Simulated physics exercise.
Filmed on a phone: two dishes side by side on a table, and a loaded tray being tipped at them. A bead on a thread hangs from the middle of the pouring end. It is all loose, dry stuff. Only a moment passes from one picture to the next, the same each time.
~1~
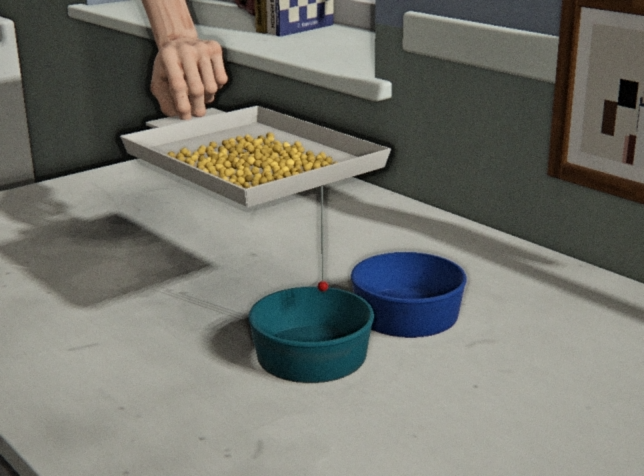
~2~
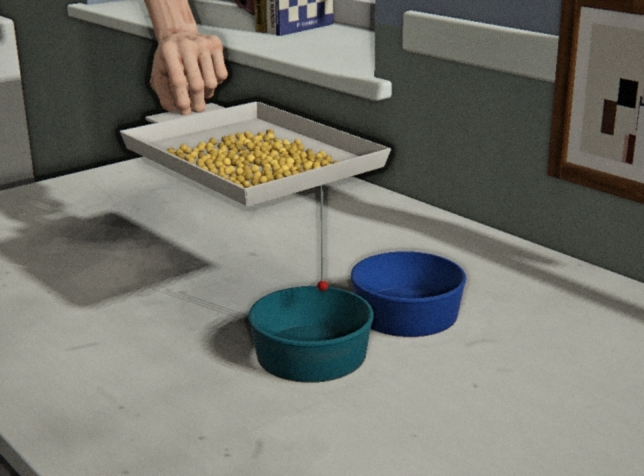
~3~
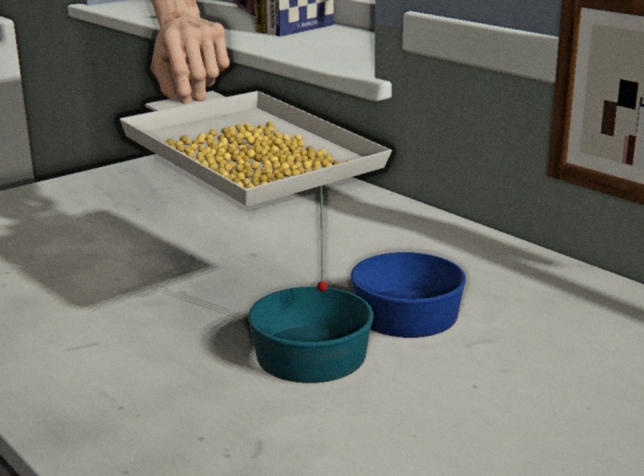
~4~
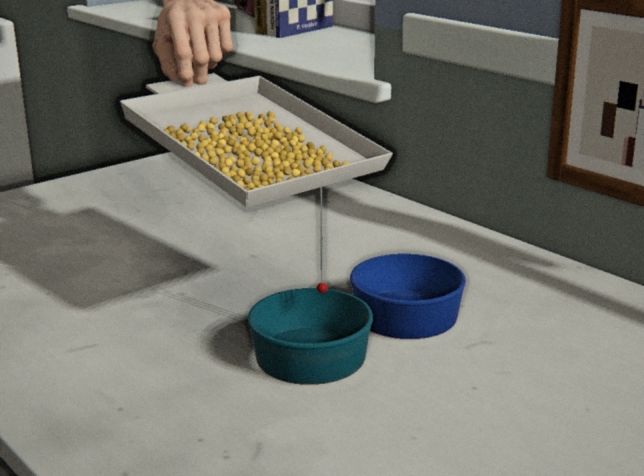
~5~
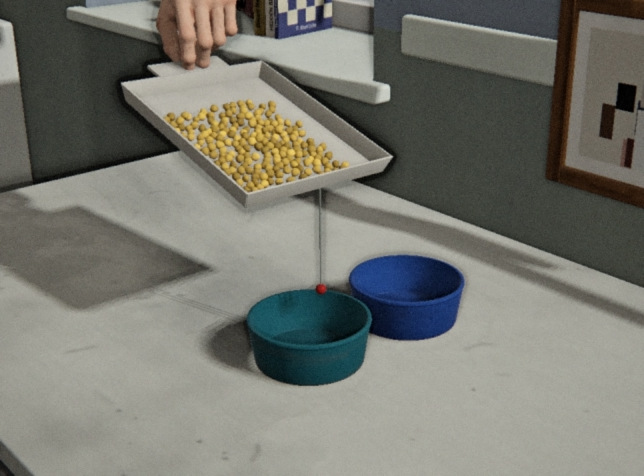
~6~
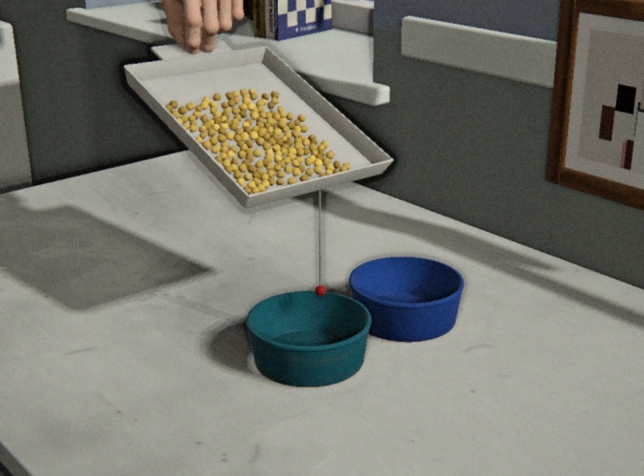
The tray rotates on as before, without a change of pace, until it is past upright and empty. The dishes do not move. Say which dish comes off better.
More goes to the left-hand dish.
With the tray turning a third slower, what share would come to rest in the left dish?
It comes to 40 per cent or so.
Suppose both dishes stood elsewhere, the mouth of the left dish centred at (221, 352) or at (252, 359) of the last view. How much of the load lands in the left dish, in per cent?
Roughly 0 per cent, and 10 per cent.
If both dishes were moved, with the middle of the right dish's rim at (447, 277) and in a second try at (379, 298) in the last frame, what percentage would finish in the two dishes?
About 70 and 70 per cent.
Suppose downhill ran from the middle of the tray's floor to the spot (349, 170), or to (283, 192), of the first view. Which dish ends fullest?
In turn: The right one; the dish on the left.
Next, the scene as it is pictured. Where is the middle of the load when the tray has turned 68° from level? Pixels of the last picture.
Roughly at (305, 149).
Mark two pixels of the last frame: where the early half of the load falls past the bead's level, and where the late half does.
At about (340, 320), then at (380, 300).
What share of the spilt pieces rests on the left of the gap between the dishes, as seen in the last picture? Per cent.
Some 20 per cent.
Soon, tray tipped steeply; all on the tray.
A while on, tray tipped past a quarter turn; nearly all on the tray; a stray few in the left dish; a stray few in the right dish; a stray few in the air.
Towards the end, tray tipped past a quarter turn; about half in the left dish; a small part in the right dish; about half outside both.
Finally, tray tipped past a quarter turn; about half in the left dish; a small part in the right dish; about half outside both.
